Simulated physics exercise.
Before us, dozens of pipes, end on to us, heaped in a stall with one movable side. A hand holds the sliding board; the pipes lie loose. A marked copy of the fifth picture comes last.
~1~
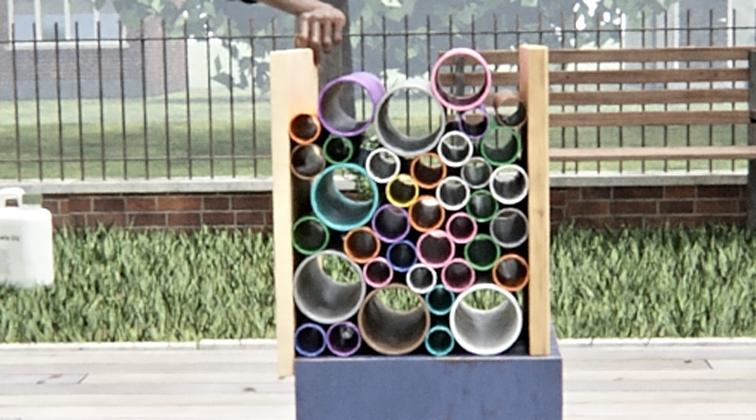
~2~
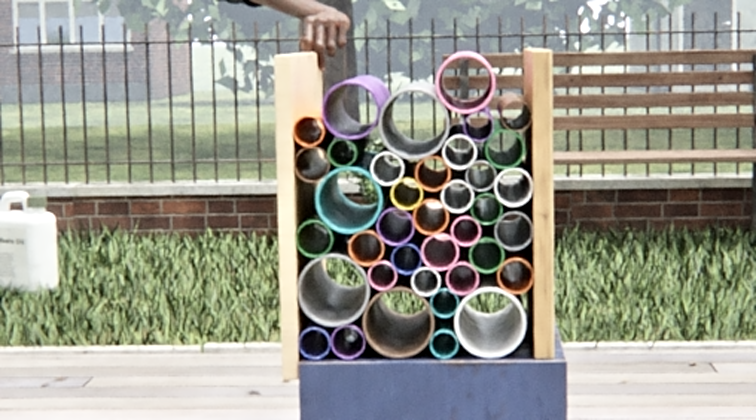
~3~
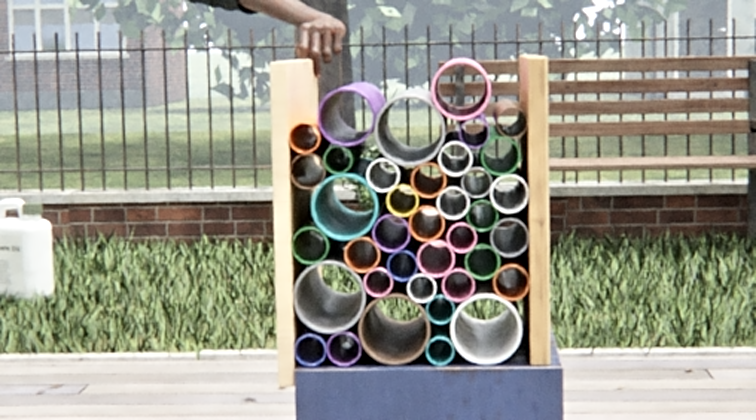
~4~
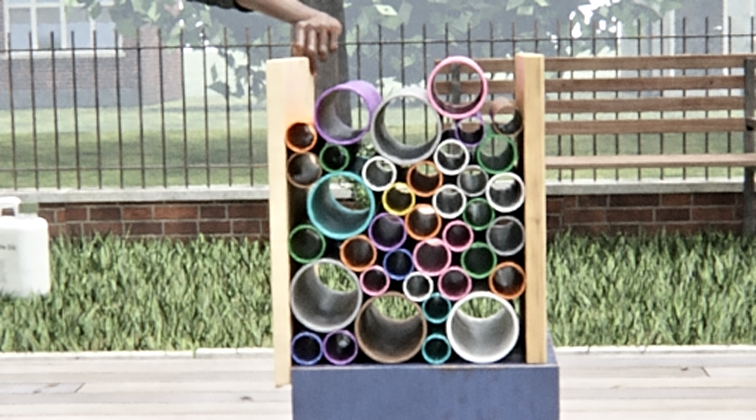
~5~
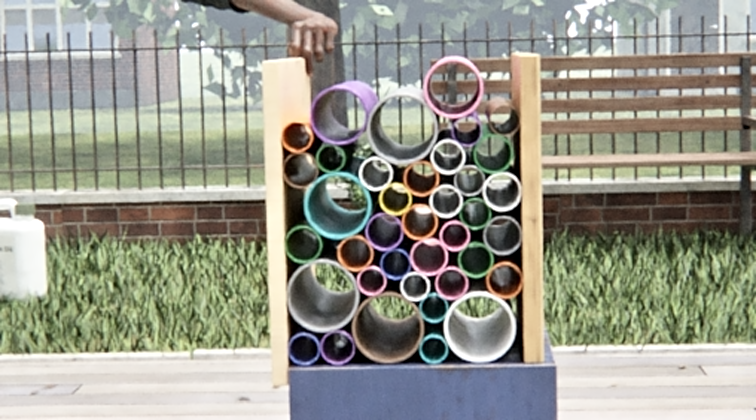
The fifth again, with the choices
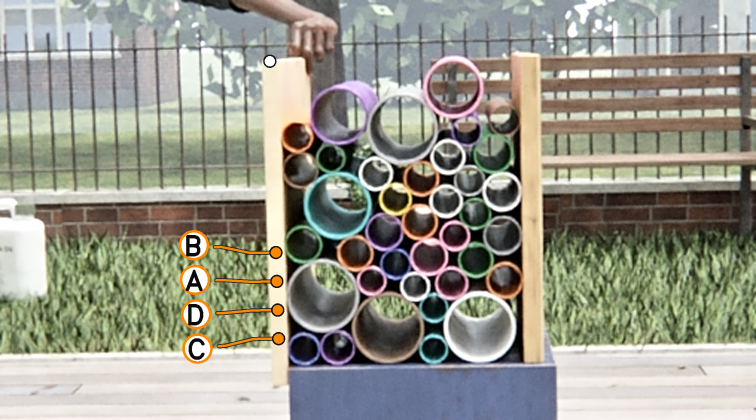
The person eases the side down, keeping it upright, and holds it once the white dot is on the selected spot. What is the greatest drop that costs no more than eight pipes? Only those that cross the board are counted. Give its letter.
It can be let down to B.
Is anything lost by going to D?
Yes, at D.
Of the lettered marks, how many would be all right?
One of them.
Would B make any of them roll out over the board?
Yes.
On the marked copy, A at (277, 282); B at (276, 252); C at (279, 339); D at (278, 310); the white dot at (270, 61).
Taking B. A third of the way, top of the board (281, 140).
Two thirds of the way, top of the board (284, 228).
When it is over, top of the board (284, 251), three out over the board.
As for the rest, A more than eight out over the board; C more than eight out over the board; D more than eight out over the board.
